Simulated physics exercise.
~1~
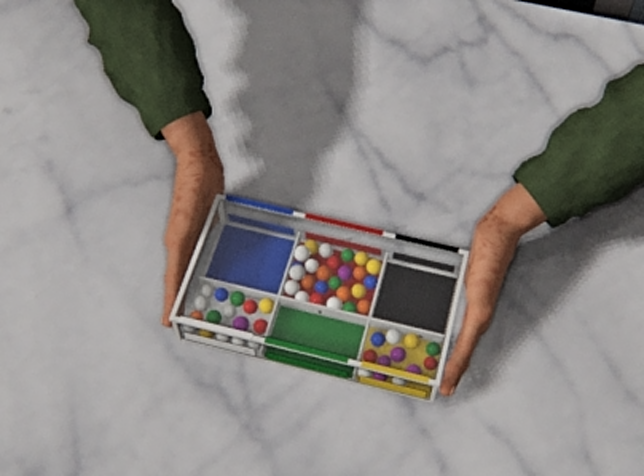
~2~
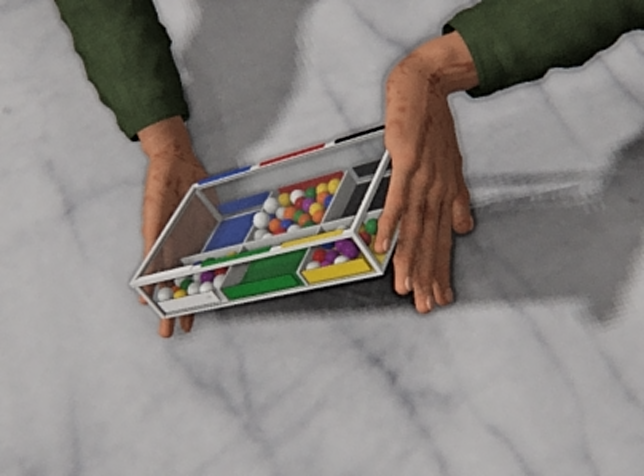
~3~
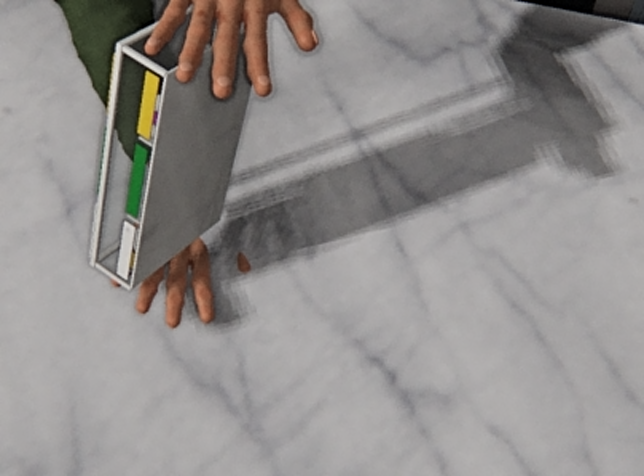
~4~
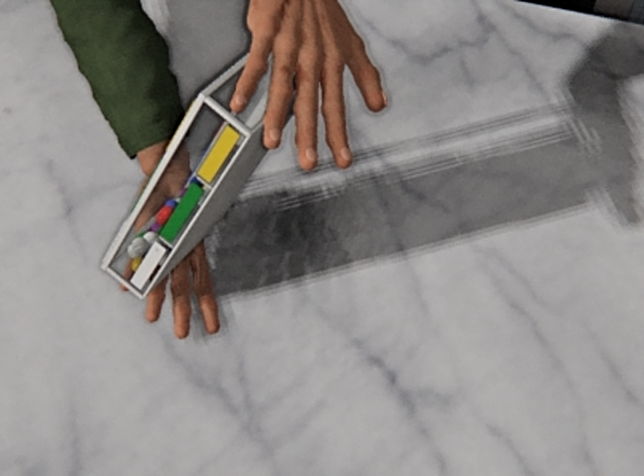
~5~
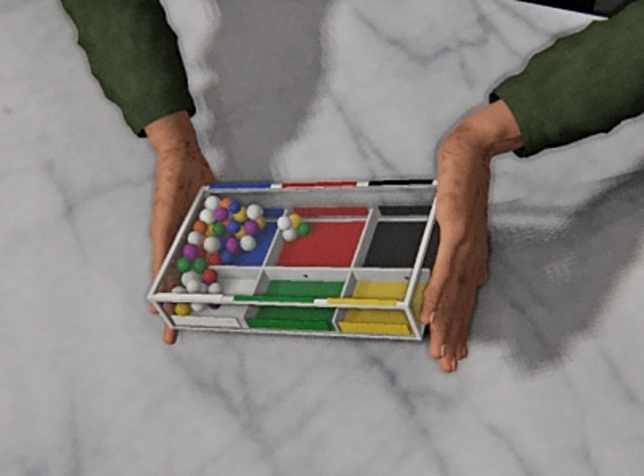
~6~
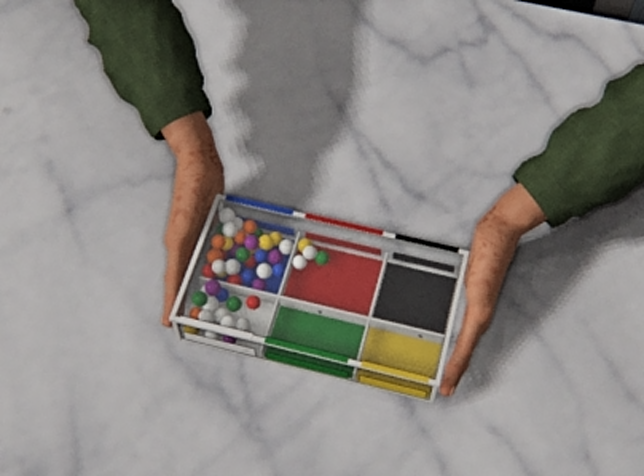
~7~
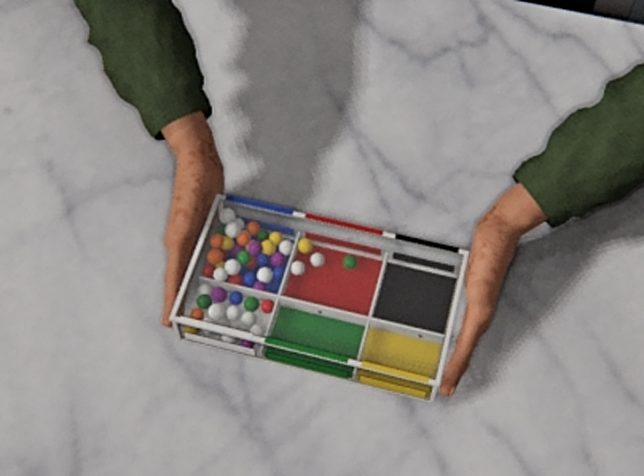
Two hands tipping a clear-lidded box of coloured marbles onto its left end, then lowering it, marbles resting mostly in blue and white sections.
